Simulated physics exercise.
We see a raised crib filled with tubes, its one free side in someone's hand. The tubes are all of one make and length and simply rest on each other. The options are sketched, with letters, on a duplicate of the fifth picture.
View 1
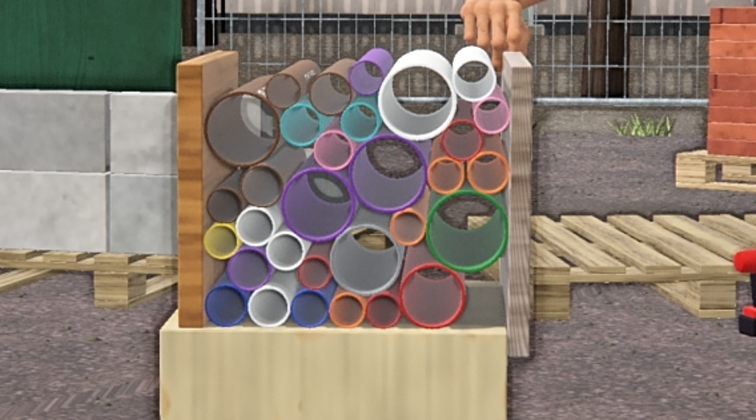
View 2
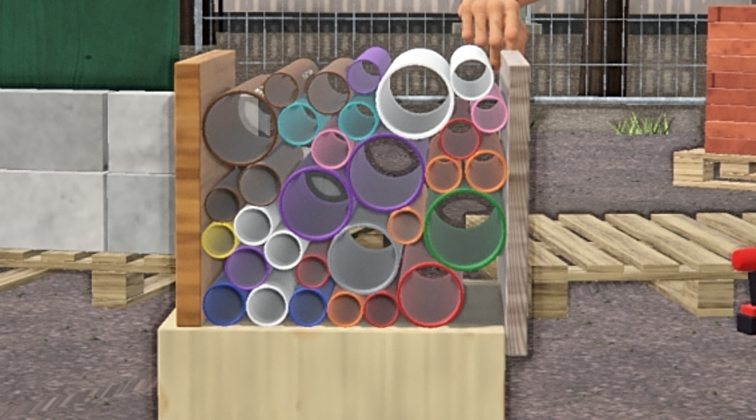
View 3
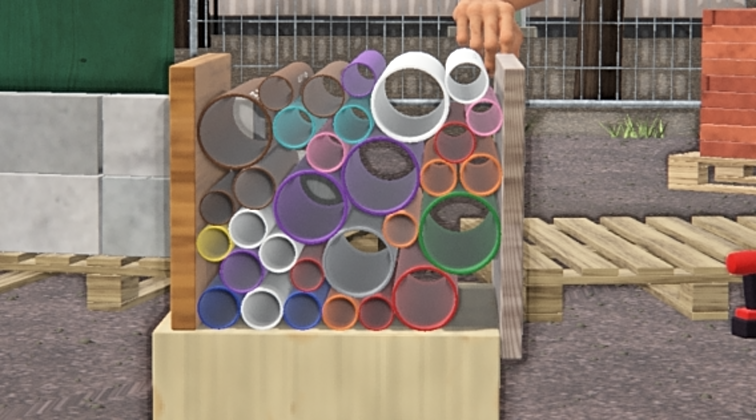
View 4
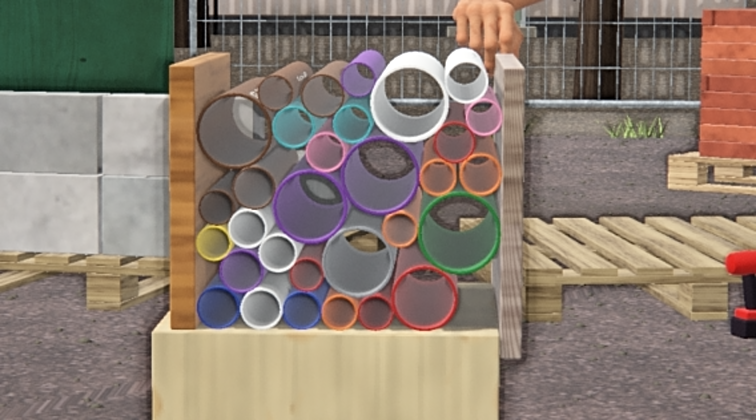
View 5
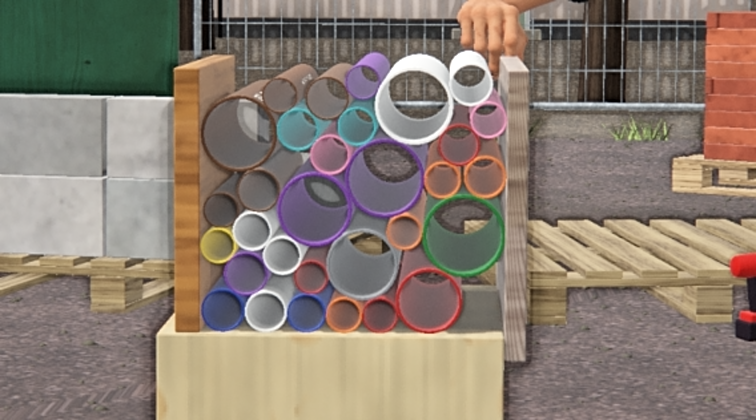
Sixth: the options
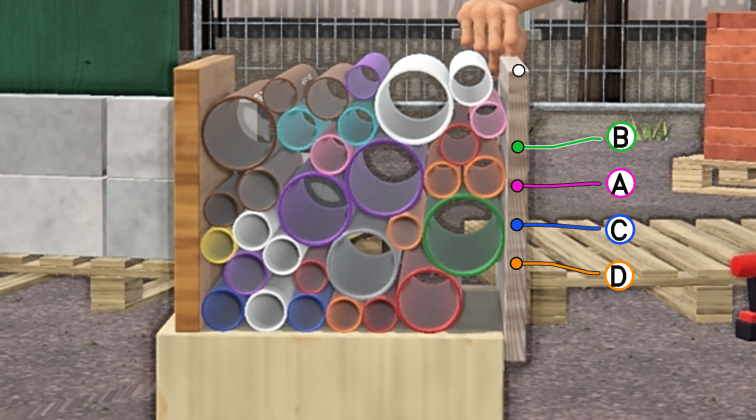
Crib of stacked colourful tubes shifting slightly left, then slightly back right, with a hand staying on its right side board.
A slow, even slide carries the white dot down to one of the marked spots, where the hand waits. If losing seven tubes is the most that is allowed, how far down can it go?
Mark D is as low as it can go.
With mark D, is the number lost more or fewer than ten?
It loses fewer than ten.
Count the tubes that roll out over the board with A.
At A the number is two.
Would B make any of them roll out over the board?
No.
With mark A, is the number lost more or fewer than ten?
Fewer than ten.
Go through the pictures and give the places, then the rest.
The first frame shows side board (514, 190); a red tube (432, 296).
The second frame shows a red tube (430, 295); a green tube (465, 230).
The third frame shows a purple tube (381, 176); a pink tube (326, 153).
The fourth frame shows a white tube (409, 103); a purple tube (359, 80).
The fifth frame shows side board (511, 194); a red tube (429, 301).
On the marked copy, A at (517, 186); B at (518, 147); C at (517, 225); D at (516, 263); the white dot at (518, 71).
Taking D. A third of the way, top of the board (507, 155).
Two thirds of the way, top of the board (506, 251).
When it is over, top of the board (505, 262), six out over the board.
As for the rest, A two out over the board; B none out over the board; C six out over the board.
